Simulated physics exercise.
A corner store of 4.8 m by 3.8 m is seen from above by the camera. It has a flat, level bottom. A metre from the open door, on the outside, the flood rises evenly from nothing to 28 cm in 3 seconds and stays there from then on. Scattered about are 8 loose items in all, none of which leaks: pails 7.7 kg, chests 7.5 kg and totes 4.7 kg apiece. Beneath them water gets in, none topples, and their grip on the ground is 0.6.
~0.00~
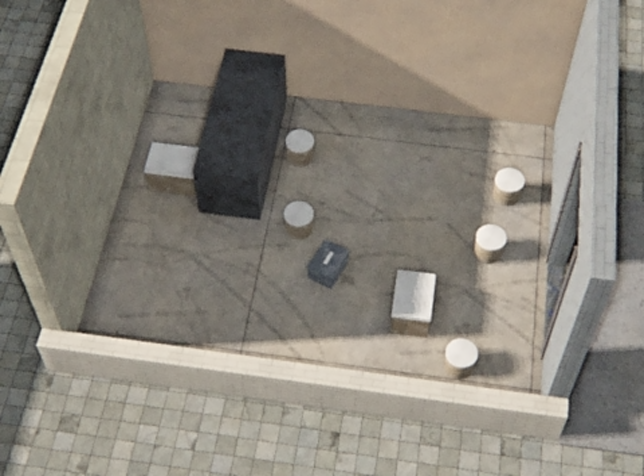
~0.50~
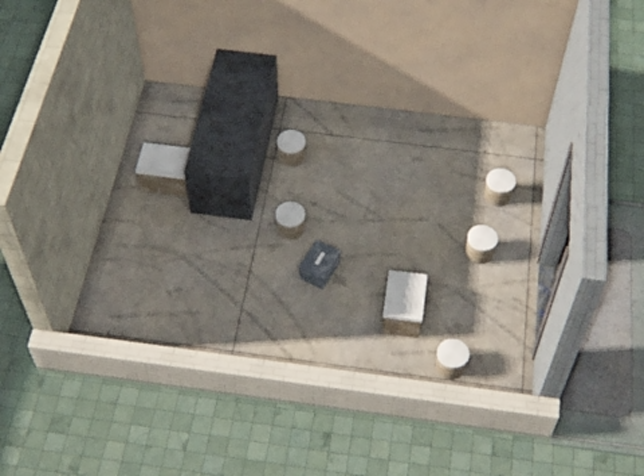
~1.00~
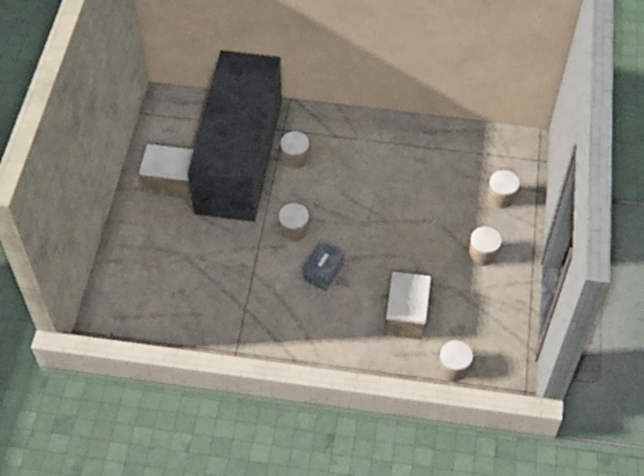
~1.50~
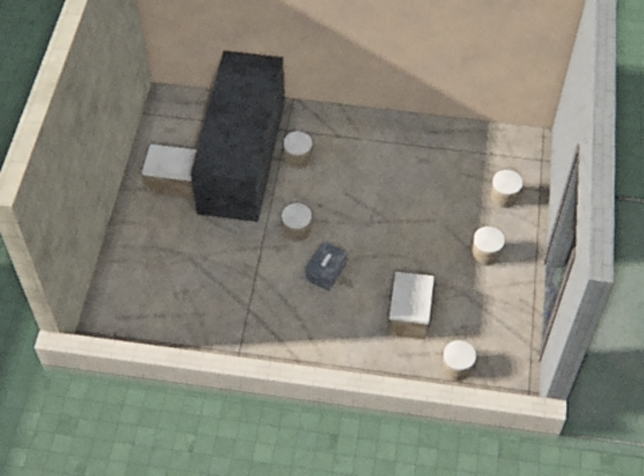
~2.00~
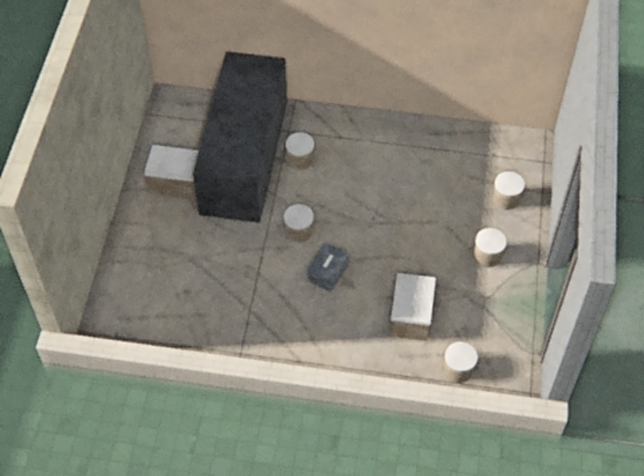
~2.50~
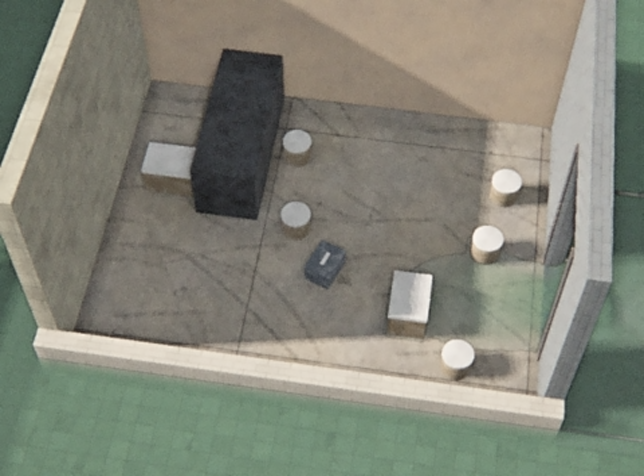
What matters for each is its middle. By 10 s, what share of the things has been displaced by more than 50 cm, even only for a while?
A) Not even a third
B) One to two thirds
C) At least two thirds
At least two thirds (C).
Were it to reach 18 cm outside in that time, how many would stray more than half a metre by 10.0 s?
Then the count would be 3.
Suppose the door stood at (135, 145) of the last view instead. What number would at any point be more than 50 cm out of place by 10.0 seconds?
Result: 3 of them.
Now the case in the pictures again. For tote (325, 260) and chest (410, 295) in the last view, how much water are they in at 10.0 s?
20 and 14 cm.
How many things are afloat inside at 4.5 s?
The count is 1.
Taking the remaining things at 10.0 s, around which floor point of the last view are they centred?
Around (268, 196).
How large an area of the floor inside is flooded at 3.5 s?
I'd estimate close to 5.5 m2.
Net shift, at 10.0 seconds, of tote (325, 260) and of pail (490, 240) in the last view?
In turn: 250 cm, 120 cm.
After 3.5 s 1 of 8 are over 50 cm from their spots; 0 afloat.
After 4.5 s 3 of 8 are over 50 cm from their spots; 1 afloat.
After 7.0 s 6 of 8 are over 50 cm from their spots; 2 afloat.
After 10.0 s 7 of 8 are over 50 cm from their spots, and 7 have been at some point; 5 afloat.
